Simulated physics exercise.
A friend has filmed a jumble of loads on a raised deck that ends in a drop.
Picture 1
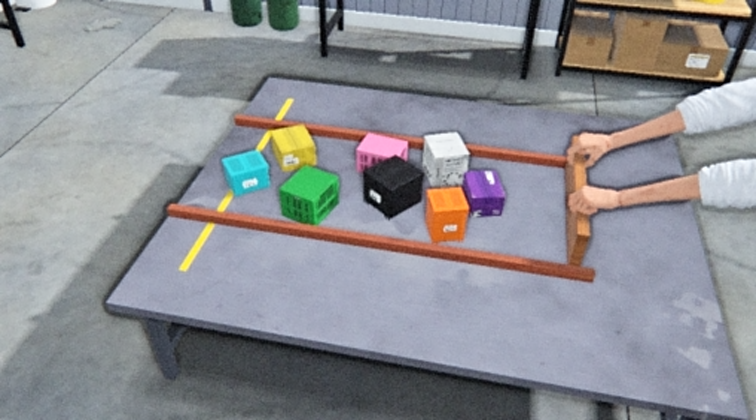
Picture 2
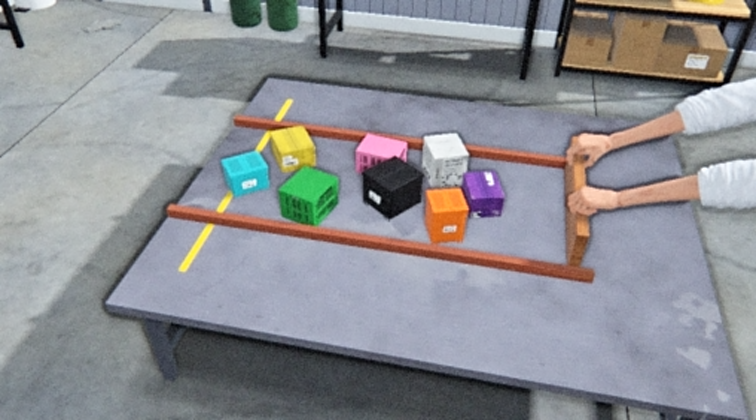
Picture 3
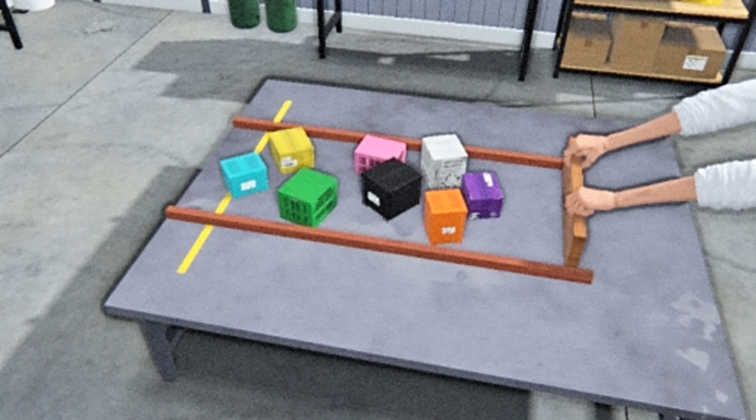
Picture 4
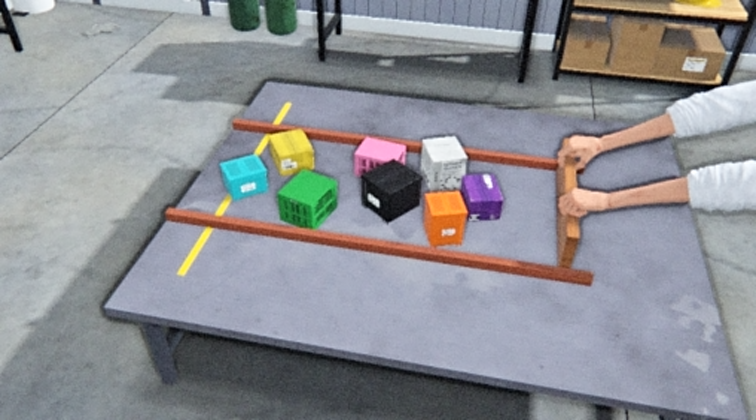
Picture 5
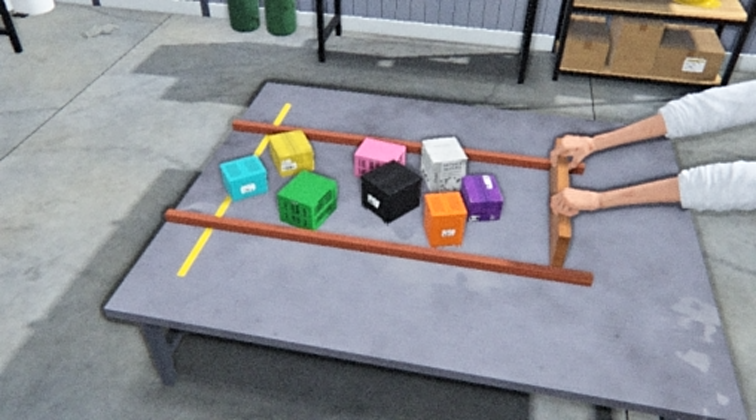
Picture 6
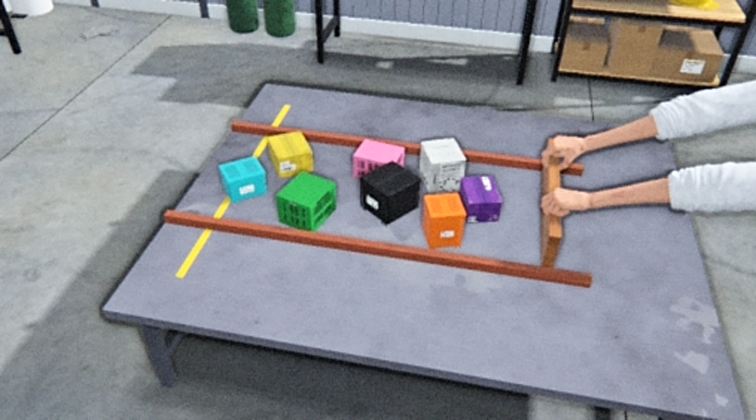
On a gray table in a workshop, two hands slid a wooden plank slightly left between two long rails, while the colorful crates and boxes ahead of it stayed practically still near a yellow line.
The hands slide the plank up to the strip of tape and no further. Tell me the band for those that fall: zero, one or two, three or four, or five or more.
In the end the number that fall off is five or more.
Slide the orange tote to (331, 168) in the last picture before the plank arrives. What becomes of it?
It drops off.
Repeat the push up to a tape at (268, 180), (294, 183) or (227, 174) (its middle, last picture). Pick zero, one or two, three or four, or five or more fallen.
One after another: One or two; not one; more than four.
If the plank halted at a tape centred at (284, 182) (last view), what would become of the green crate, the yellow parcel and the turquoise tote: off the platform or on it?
The green crate remains up, the yellow parcel is lost, the turquoise tote is lost.
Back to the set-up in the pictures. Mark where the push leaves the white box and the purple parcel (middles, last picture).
First (243, 134), then (228, 164).
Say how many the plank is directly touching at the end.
In contact: 3.
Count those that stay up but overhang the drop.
0 of them.
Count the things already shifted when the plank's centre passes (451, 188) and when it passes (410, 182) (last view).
4 and 6.
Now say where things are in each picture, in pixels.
The first picture shows turquoise tote (246, 174); yellow parcel (293, 148); green crate (310, 196); plank (576, 199); tape (246, 170).
The second picture shows yellow parcel (293, 149); pink crate (381, 157).
The third picture shows green crate (308, 198); plank (573, 200).
The fourth picture shows turquoise tote (245, 178); black tote (391, 191).
The fifth picture shows yellow parcel (291, 153); orange tote (444, 221).
The sixth picture shows turquoise tote (243, 180); yellow parcel (290, 154); green crate (307, 202); plank (550, 201); tape (243, 176).
Soon after, none off yet; turquoise tote at rest near (243, 180); yellow parcel at rest near (290, 154); green crate at rest near (307, 202).
Then, none off yet; turquoise tote at rest near (243, 180); yellow parcel moved a little near (283, 153); green crate moved about its own width near (278, 205).
Further on, none off yet; turquoise tote moved about its own width near (199, 173); yellow parcel moved well along near (220, 143); green crate moved well along near (229, 198).
By the end, the number that fall off is five or more; fallen, black tote, pink crate, green crate, yellow parcel and turquoise tote.
